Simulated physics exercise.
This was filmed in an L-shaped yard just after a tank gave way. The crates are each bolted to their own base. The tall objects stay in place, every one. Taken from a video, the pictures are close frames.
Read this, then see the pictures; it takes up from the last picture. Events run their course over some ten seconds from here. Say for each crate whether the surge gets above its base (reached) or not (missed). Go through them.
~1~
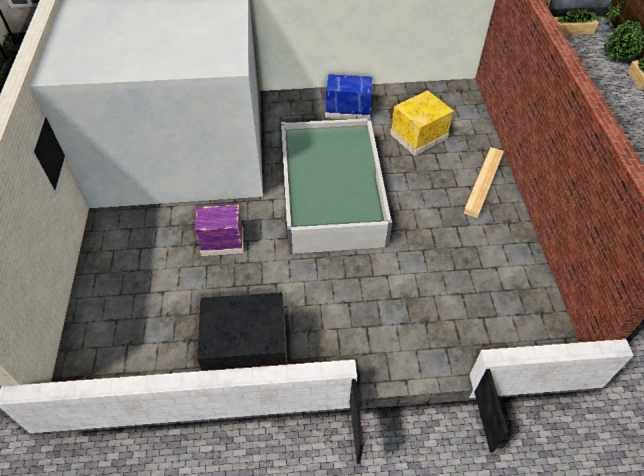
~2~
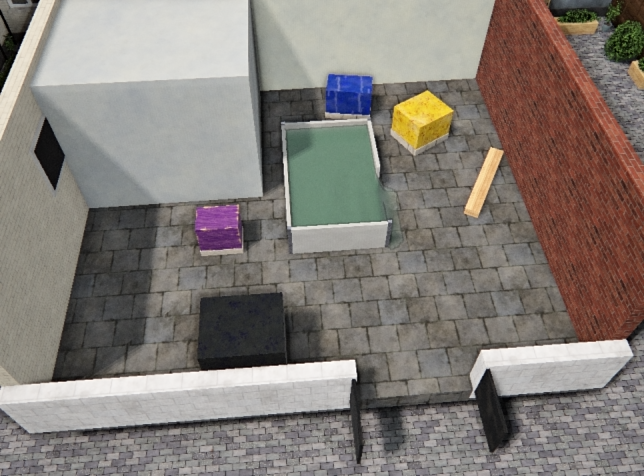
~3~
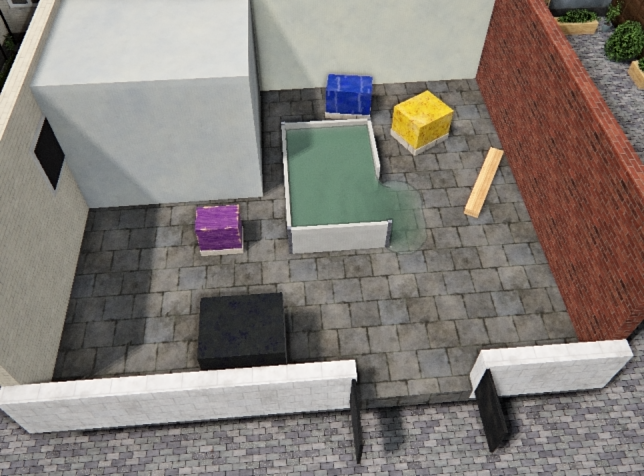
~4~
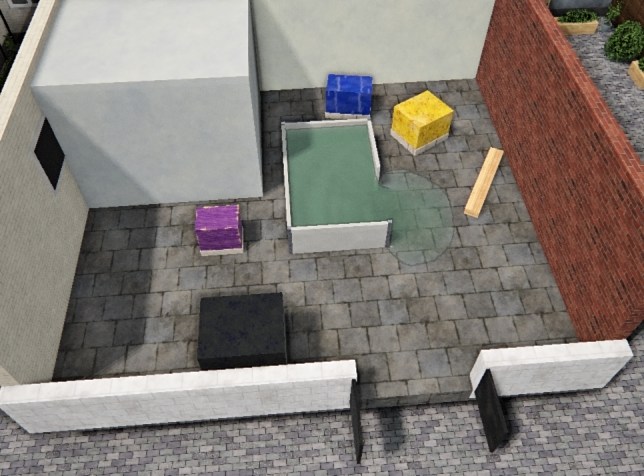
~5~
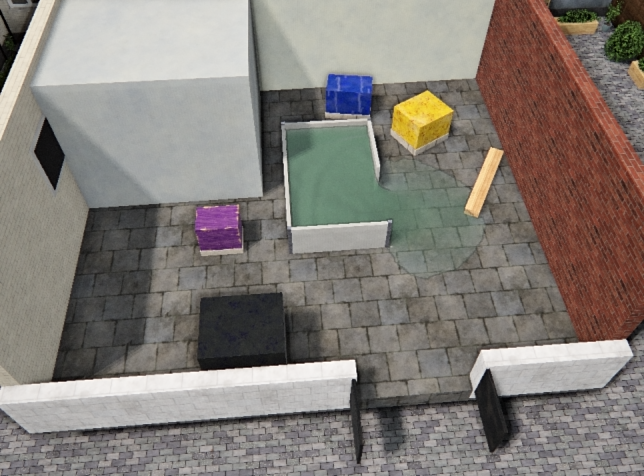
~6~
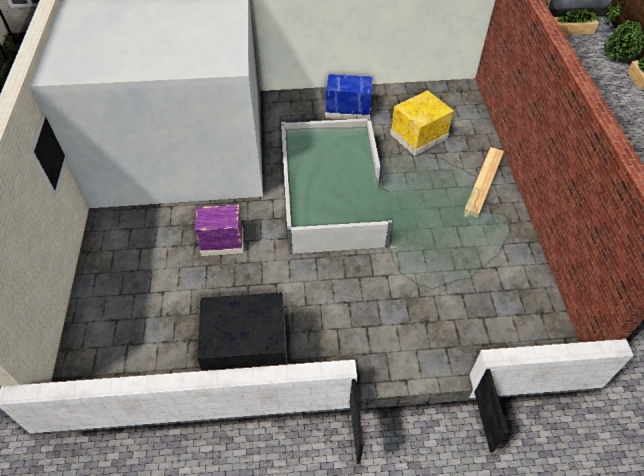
In the end the blue crate will be out of the flood. The purple crate will be out of the flood. The yellow crate will be out of the flood.
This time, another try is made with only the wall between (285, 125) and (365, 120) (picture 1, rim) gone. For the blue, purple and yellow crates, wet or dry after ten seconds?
Result: Blue is swamped; purple is not reached; yellow is swamped.
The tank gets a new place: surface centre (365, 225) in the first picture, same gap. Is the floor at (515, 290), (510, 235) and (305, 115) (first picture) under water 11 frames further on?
Results in order - swamped, swamped, left untouched.
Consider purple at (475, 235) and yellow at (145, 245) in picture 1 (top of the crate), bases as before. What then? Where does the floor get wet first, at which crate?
That should be the purple-painted one.
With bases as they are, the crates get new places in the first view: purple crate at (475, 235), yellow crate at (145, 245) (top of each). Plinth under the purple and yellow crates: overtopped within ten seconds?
My reading: Purple is topped; yellow stays dry.
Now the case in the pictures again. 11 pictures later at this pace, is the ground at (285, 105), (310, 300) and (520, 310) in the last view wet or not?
Going through them one by one, the first is spared, the second spared and the third waterlogged.
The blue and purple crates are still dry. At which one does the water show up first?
That's the blue crate.
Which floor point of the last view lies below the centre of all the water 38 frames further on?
I'd say near (402, 220).
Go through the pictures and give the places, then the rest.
In the first picture, the water tank at (332, 173) is whole and still.
In the second picture, the front is at a hidden place, out from the gap at (380, 209).
In the third picture, water pours out at (380, 211) and has run to (414, 192).
In the fourth picture, water pours out at (380, 211) and has run to (441, 195).
In the fifth picture, the front is at (480, 221), out from the gap at (380, 211).
In the sixth picture, the front is at (506, 225), out from the gap at (380, 211).
A moment on, water covers 20 % of the floor; the blue crate not reached, the purple crate not reached, the yellow crate water round its plinth.
Next, water covers 30 % of the floor; the blue crate not reached, the purple crate not reached, the yellow crate water round its plinth.
Then, water covers 40 % of the floor; the blue crate not reached, the purple crate not reached, the yellow crate water round its plinth.
Later, water covers 65 % of the floor; the blue crate water round its plinth, the purple crate water round its plinth, the yellow crate water round its plinth.
In the end, water covers 90 % of the floor; the blue crate stayed above the water, the purple crate stayed above the water, the yellow crate stayed above the water.
